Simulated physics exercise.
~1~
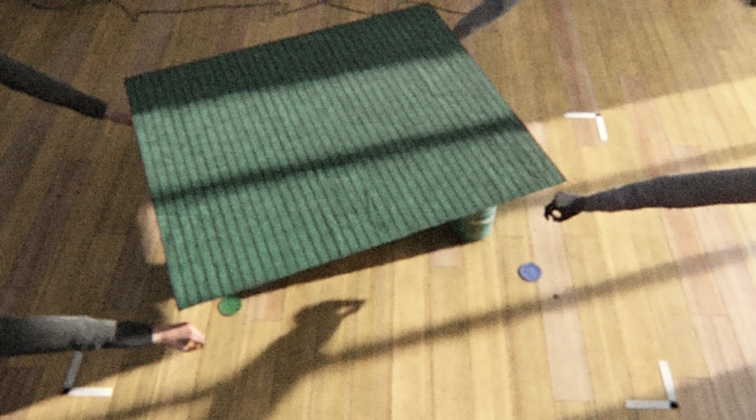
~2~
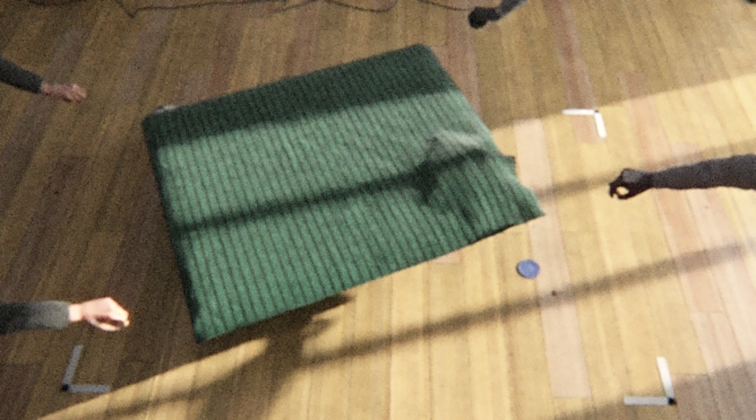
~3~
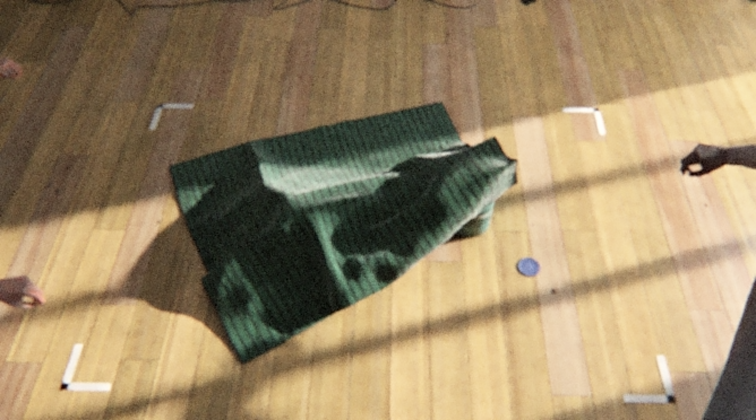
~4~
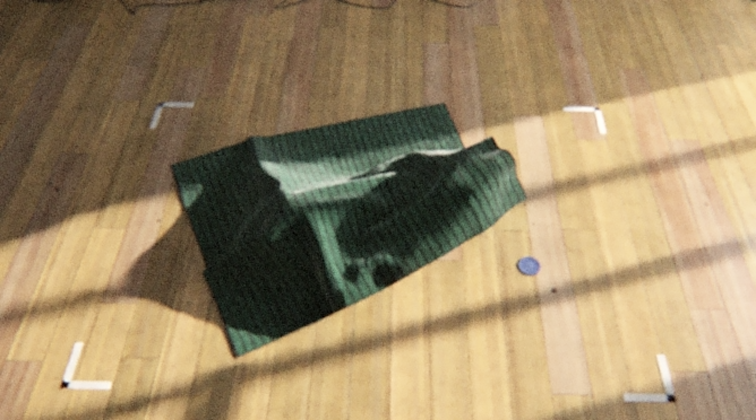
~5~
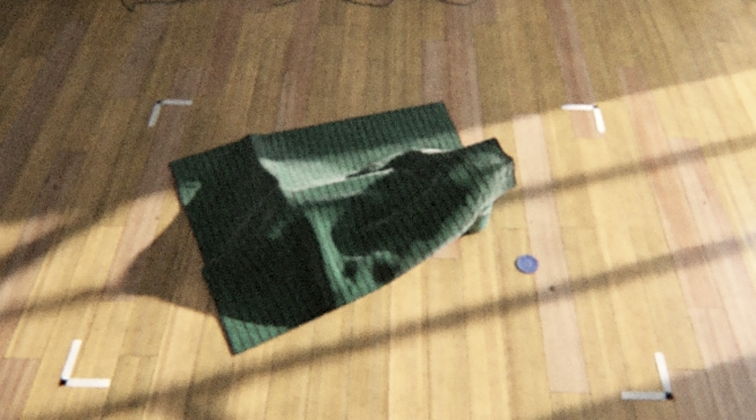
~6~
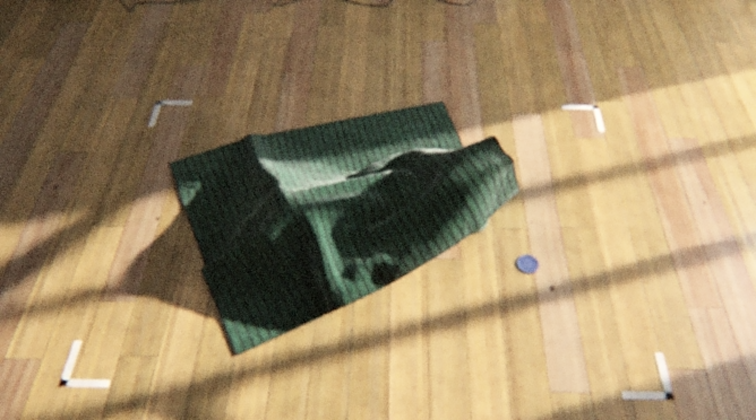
The footage shows several hands letting go of a green ribbed sheet held above a wooden floor, and it drops and drapes unevenly over hidden objects, covering a green disc while the hands withdraw. It settles in raised folds, with a blue disc still visible to its right.
